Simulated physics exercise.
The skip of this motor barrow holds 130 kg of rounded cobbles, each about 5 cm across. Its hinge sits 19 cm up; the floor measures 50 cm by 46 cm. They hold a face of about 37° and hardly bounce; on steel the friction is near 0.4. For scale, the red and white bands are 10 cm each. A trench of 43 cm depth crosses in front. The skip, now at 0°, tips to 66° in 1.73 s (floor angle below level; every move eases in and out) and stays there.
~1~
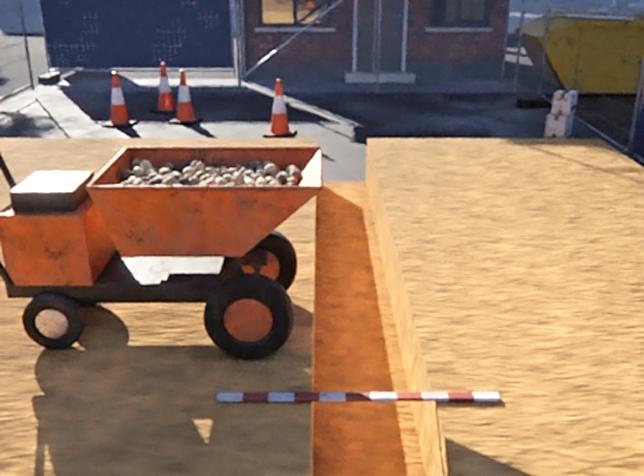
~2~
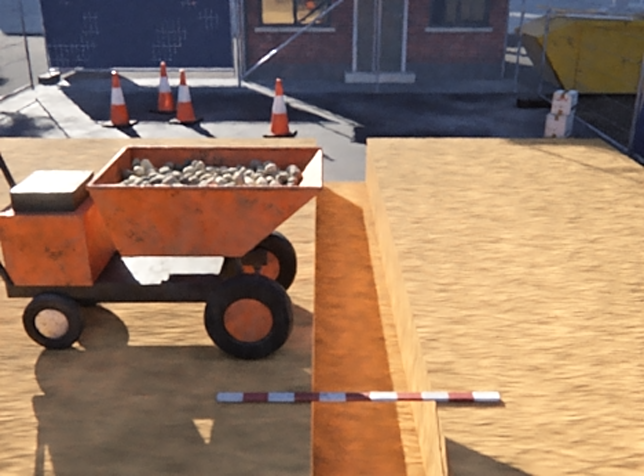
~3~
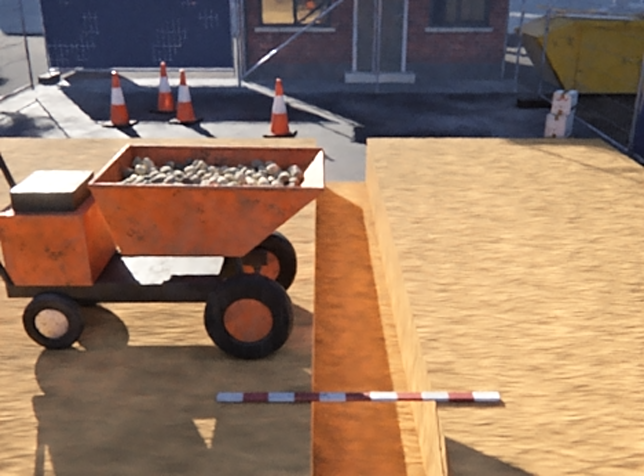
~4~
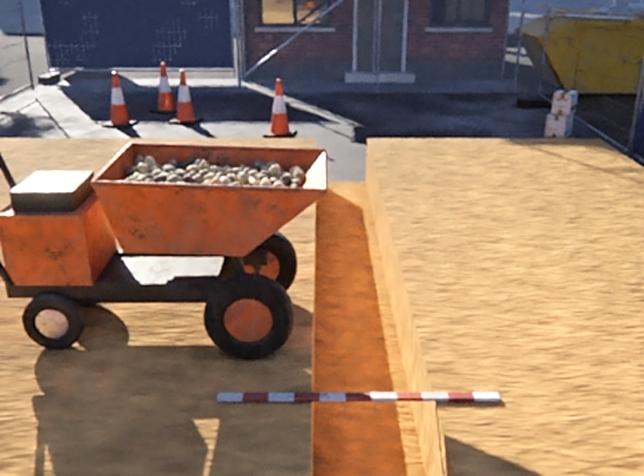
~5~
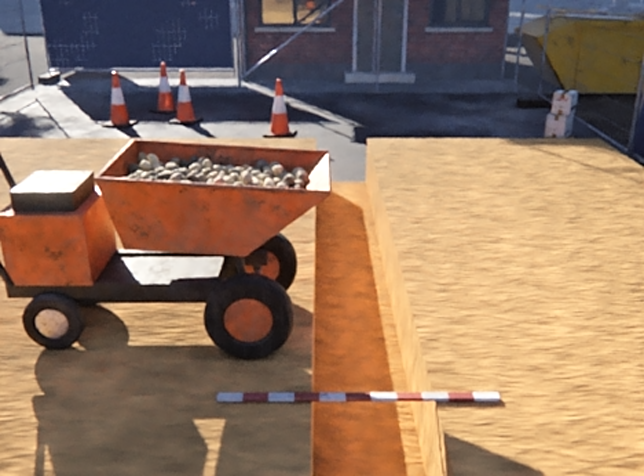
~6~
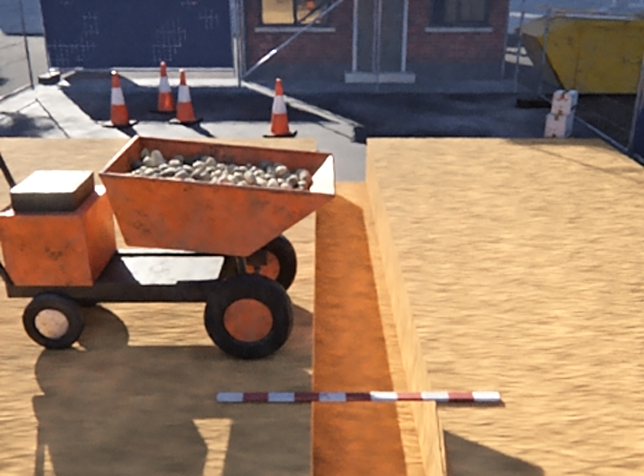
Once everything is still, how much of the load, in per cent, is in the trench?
Roughly 42 per cent ends in the trench.
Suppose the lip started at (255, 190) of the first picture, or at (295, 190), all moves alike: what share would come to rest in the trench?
About 100 and 70 per cent.
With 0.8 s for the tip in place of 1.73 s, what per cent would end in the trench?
It would be near 30 per cent.
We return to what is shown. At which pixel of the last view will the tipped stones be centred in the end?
Their middle is at about (437, 321).
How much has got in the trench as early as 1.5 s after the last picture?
Some 10 per cent.
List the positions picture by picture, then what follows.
The first frame shows lip at (322, 188), floor tilted 0°, highest stones at (189, 172).
In the second frame, the skip is at 0°, its lip at (322, 189); the top of the load is at (170, 172).
In the third frame, the skip is at 1°, its lip at (324, 190); the top of the load is at (163, 171).
In the fourth frame, the skip is at 2°, its lip at (327, 191); the top of the load is at (165, 169).
The fifth frame shows lip at (330, 193), floor tilted 3°, highest stones at (155, 166).
In the sixth frame, the skip is at 5°, its lip at (335, 196); the top of the load is at (159, 163).
Then, 1.0 s after the last picture the floor is at 56°, 100 % in the skip; the foremost stones are at (401, 272).
Then, 1.5 s after the last picture the floor is at 66°, 51 % in the skip, 10 % in the trench, 39 % past the trench; the foremost stones are at (519, 333).
Then, 1.9 s after the last picture the floor is at 66°, 21 % in the skip, 20 % in the trench, 59 % past the trench; the foremost stones are at (581, 324).
Then, 3.8 s after the last picture the floor is at 66°, 0 % in the skip, 42 % in the trench, 58 % past the trench; the foremost stones are at (615, 328).
